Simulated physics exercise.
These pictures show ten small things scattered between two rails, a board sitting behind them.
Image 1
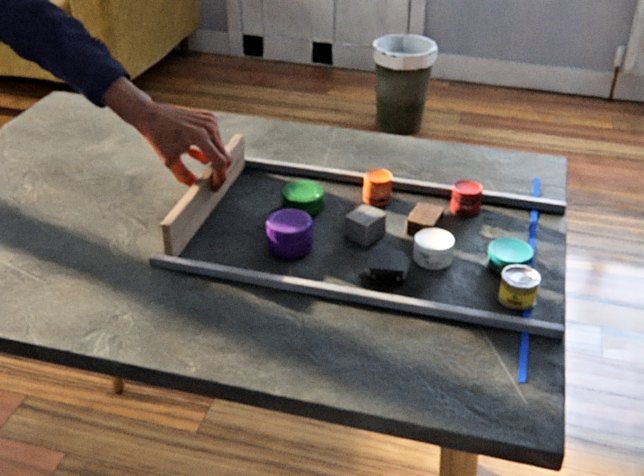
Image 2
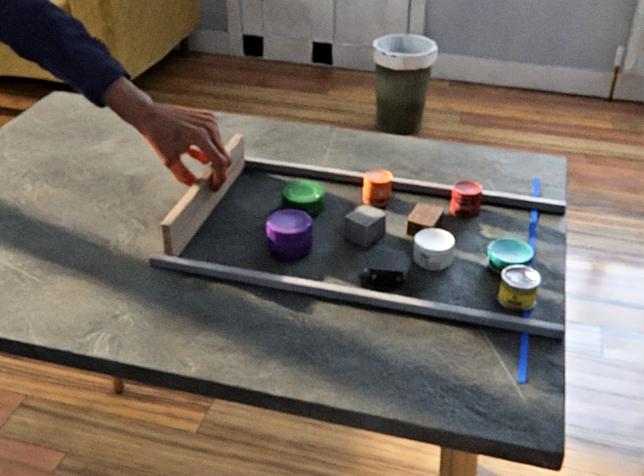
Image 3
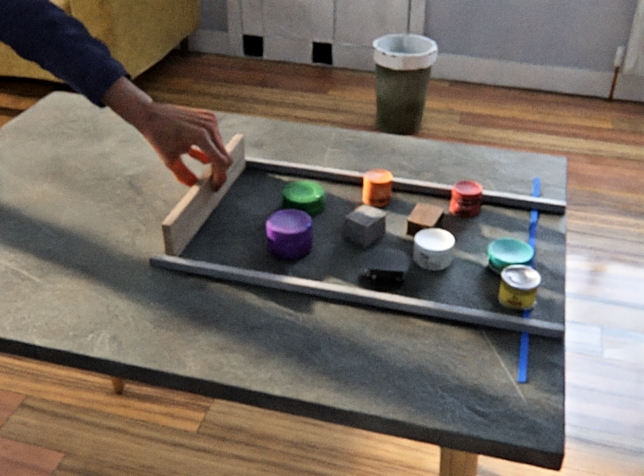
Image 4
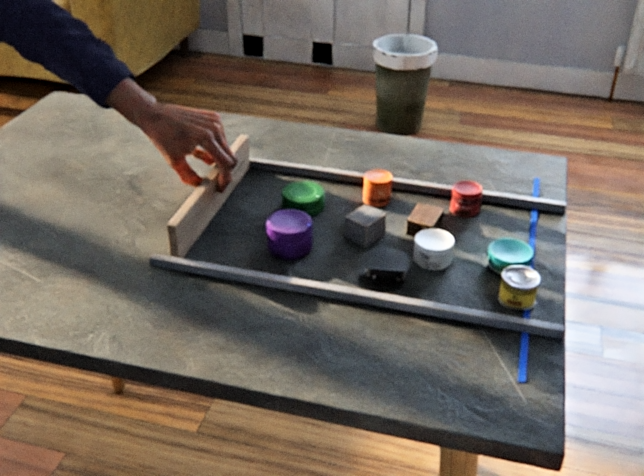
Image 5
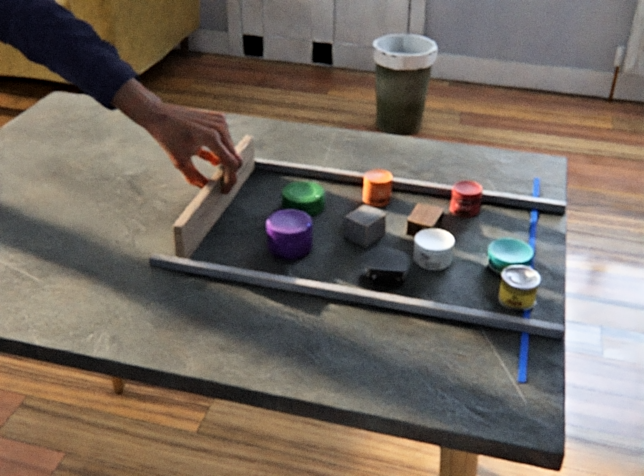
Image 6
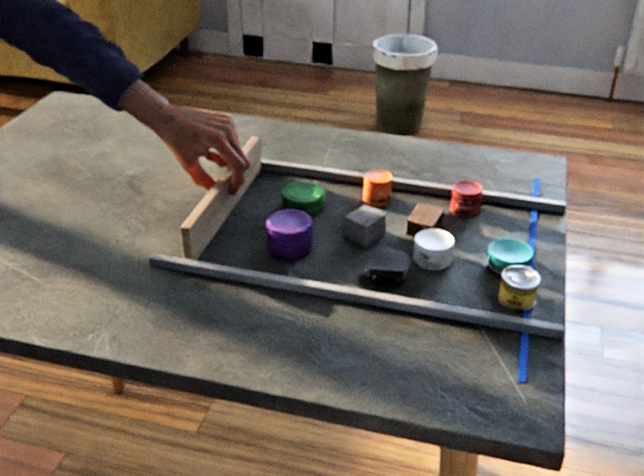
The clip opens on a hand gripping a wooden board at the left end of two rails on a dark table, with colourful tubs, pots and blocks scattered between them. The hand then slides the board slightly to the right, while the objects and the blue tape stay still.
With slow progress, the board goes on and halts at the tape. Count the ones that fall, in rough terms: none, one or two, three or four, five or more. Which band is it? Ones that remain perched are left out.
The band is five or more.
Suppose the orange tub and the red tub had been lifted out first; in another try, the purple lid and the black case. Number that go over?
The first count is 4 and the second is 3.
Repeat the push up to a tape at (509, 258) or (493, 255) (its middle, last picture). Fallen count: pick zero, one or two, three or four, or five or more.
Either one or two, then 1 or 2.
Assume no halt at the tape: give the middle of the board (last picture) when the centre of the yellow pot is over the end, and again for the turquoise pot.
Near (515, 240) in the first case, near (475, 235) in the other.
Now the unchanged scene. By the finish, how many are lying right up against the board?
It's touching 5 at the end.
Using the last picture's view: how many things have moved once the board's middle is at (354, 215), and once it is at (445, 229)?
Tally at point one: 5; at point two: 9.
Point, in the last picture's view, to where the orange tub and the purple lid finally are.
Middles: Around (550, 210) and around (556, 277).
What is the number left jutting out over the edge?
That comes to 2 of them.
Soon after, none off yet; yellow pot at rest near (519, 289); turquoise pot at rest near (510, 257); red tub at rest near (466, 199).
At rest, the number that fall off is five or more; fallen, brown block, white tub, red tub, turquoise pot and yellow pot.
